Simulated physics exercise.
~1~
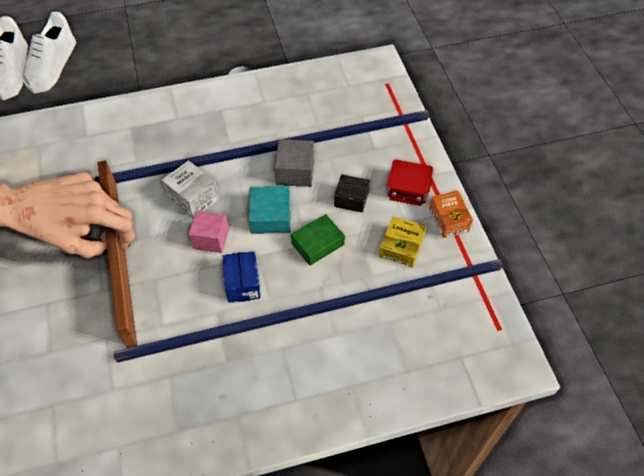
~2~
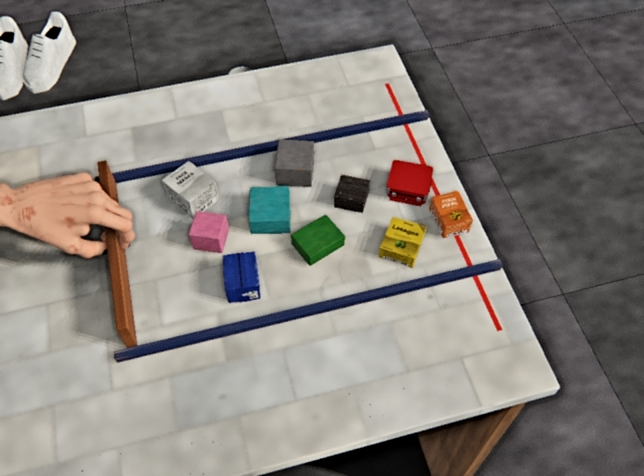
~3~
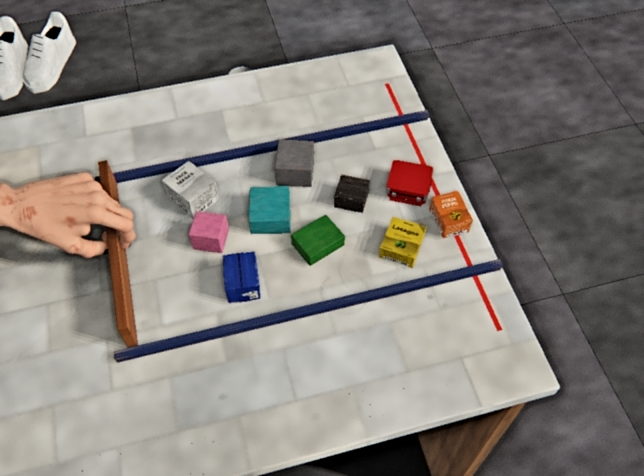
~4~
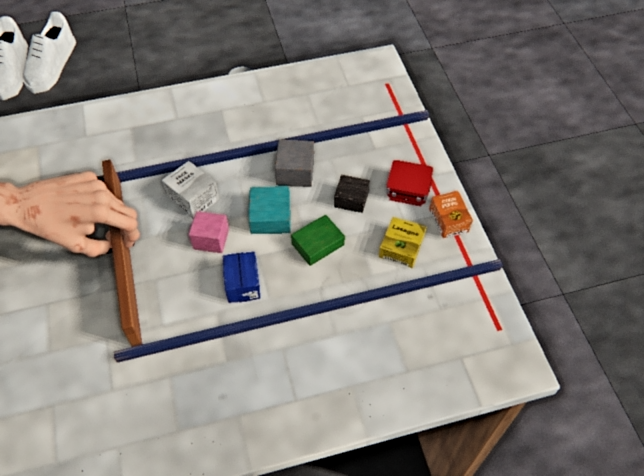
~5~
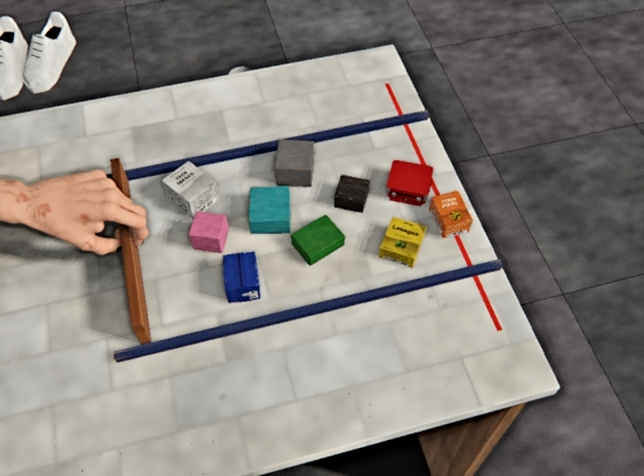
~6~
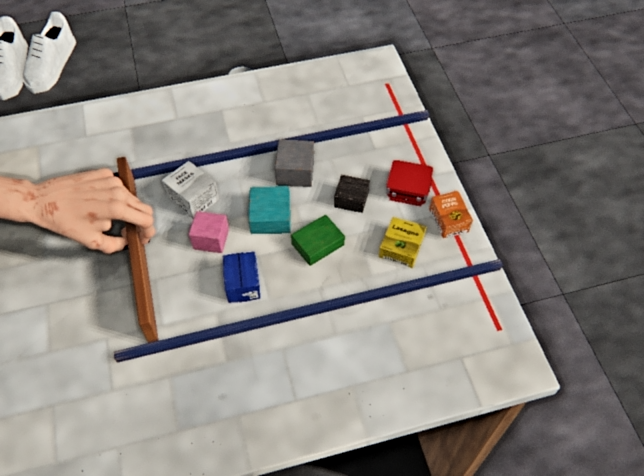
On a pale tiled tabletop, a hand sliding a wooden board slightly right between blue rails, scattered coloured blocks staying still.
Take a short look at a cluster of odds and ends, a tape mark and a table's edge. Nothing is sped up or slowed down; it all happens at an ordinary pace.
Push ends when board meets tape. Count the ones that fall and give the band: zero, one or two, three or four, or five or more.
Band: Five or more.
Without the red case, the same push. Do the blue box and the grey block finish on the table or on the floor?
So the blue box is still there and the grey block goes off the edge.
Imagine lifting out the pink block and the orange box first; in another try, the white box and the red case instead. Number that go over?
You'd count 5 the first time and 5 the second time.
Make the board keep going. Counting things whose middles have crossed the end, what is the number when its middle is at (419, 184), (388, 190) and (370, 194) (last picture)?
In order of the places given, that's 7, 3 and 1.
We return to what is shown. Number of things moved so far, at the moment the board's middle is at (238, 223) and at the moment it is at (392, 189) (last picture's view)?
At the first point the count is 4, at the second it's 10.
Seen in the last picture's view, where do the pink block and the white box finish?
Near (449, 176) and (439, 145).
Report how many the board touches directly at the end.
Number: 3.
Soon after, none off yet; orange box at rest near (450, 215); red case at rest near (409, 183); yellow box at rest near (402, 242).
At rest, the number that fall off is five or more; fallen, turquoise block, green block, grey block, black block, yellow box, red case and orange box.
